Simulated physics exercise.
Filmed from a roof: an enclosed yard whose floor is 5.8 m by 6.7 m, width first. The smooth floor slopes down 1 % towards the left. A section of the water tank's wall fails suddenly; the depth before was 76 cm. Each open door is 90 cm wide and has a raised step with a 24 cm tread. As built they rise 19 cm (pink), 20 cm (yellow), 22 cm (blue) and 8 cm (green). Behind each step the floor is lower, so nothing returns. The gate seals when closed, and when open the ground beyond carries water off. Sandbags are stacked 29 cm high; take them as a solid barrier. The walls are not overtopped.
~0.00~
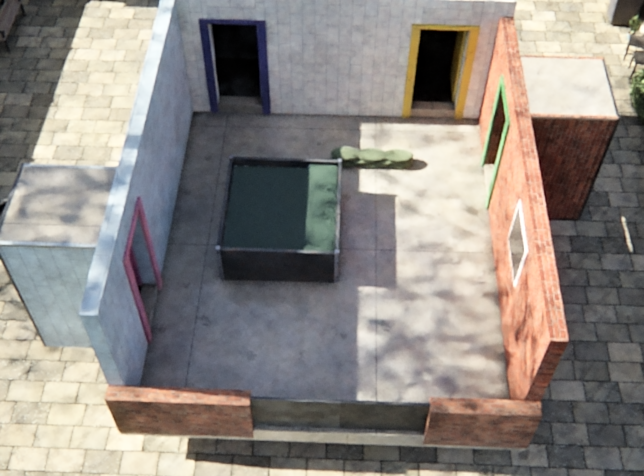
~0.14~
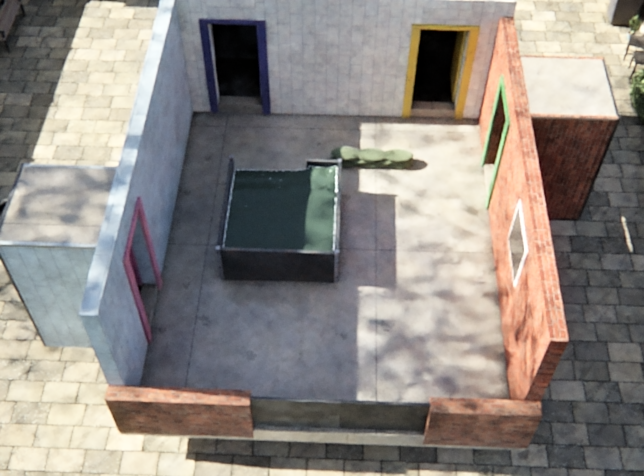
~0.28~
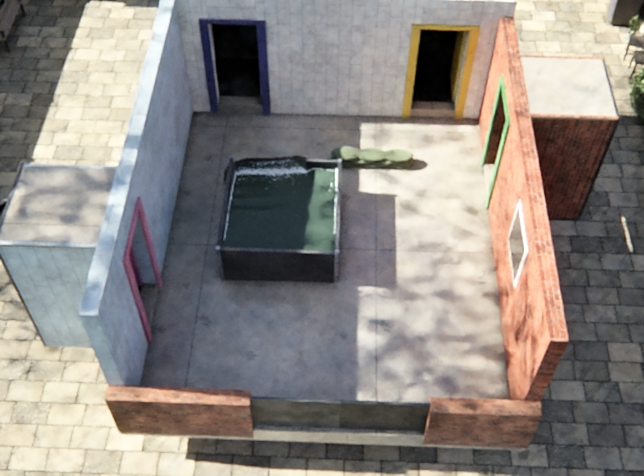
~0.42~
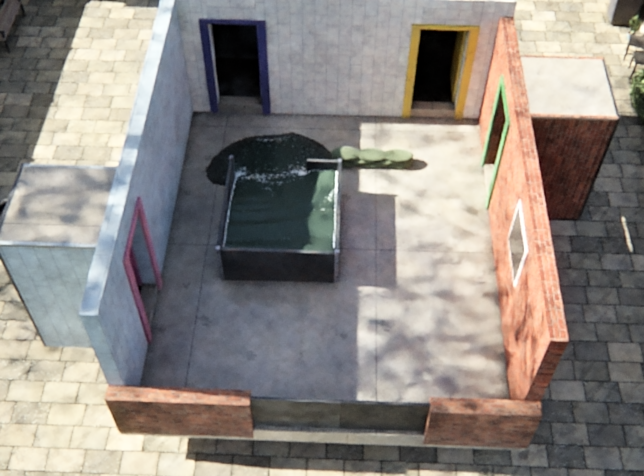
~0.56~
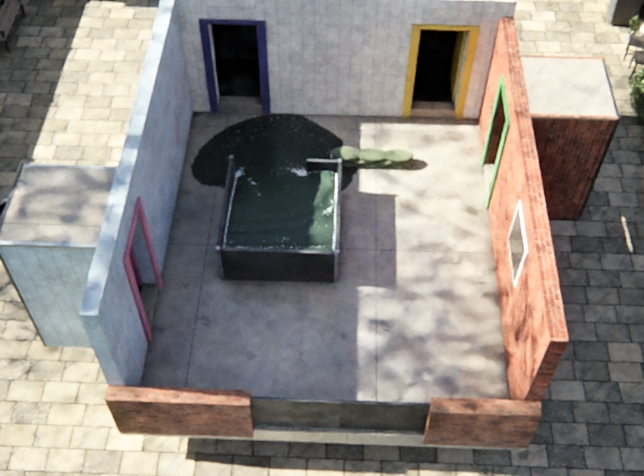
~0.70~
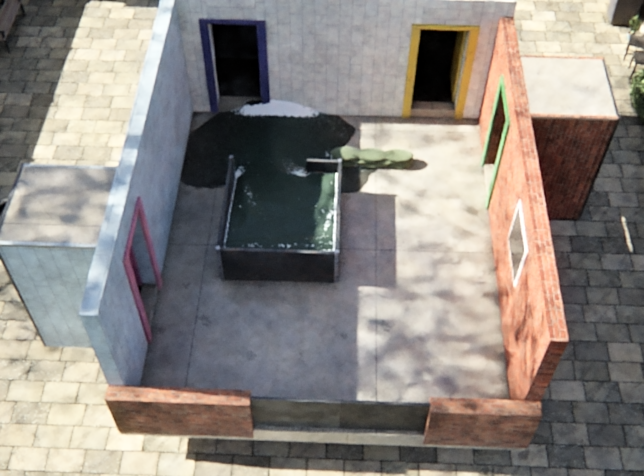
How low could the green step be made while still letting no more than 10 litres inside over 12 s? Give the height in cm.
About 11 cm.
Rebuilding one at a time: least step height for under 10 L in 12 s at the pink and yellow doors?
About 7.5 cm at pink and 17 cm at yellow.
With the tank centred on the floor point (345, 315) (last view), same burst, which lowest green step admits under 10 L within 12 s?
Then roughly 16 cm.
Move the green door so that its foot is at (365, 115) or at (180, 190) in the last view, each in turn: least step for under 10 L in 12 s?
About 14.0 and 11.5 cm.
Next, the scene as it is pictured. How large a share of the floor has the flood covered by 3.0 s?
Near 40 per cent is wet.
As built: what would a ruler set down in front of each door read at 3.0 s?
Depths in cm: Pink 0, yellow 6, blue 29, green 14.
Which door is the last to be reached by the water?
The pink one.
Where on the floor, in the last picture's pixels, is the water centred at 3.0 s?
Near (290, 174).
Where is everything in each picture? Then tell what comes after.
The first frame shows still water, 76 cm deep, in the water tank at (282, 206); the green door at (495, 147) is dry.
In the second frame, water pours out on the far side and has run 0.3 m, to a hidden place; about 10 cm deep outside, 76 cm at the back.
In the third frame, the front is at a hidden place, 0.8 m from the gap on the far side; 1.2 m2 of floor is wet, 76 cm left at the back.
In the fourth frame, the gap is on the far side, the front 1.4 m out at (277, 137); the back of the water tank holds 74 cm.
In the fifth frame, the front is at (279, 116), 2.0 m from the gap on the far side; 4.3 m2 of floor is wet, 68 cm left at the back.
In the sixth frame, water pours out on the far side and has run 2.1 m, to (255, 104); about 7 cm deep outside, 64 cm at the back; the green door at (495, 147), 4.0 m from the gap, is still 2.2 m from the nearest water.
After 1.4 s water covers 20 % of the floor, deepest (59 cm) near (194, 112); it has not reached the green door.
After 3.0 s water covers 40 % of the floor, deepest (36 cm) near (194, 112); 14 cm at the green door, 3 litres in over its 8 cm step.
After 12.0 s water covers 95 % of the floor, deepest (13 cm) near (158, 295); 4 cm at the green door, 31 litres in over its 8 cm step.
At the green door as built, the water arrived by 2.5 s and peaked near 14 cm at 2.8 s.
Run again over the same 12 s with other heights there, 18 litres in over 9.5 cm, 5 litres over 12.5 cm. The limit of 10 litres is kept from about 11 cm up.
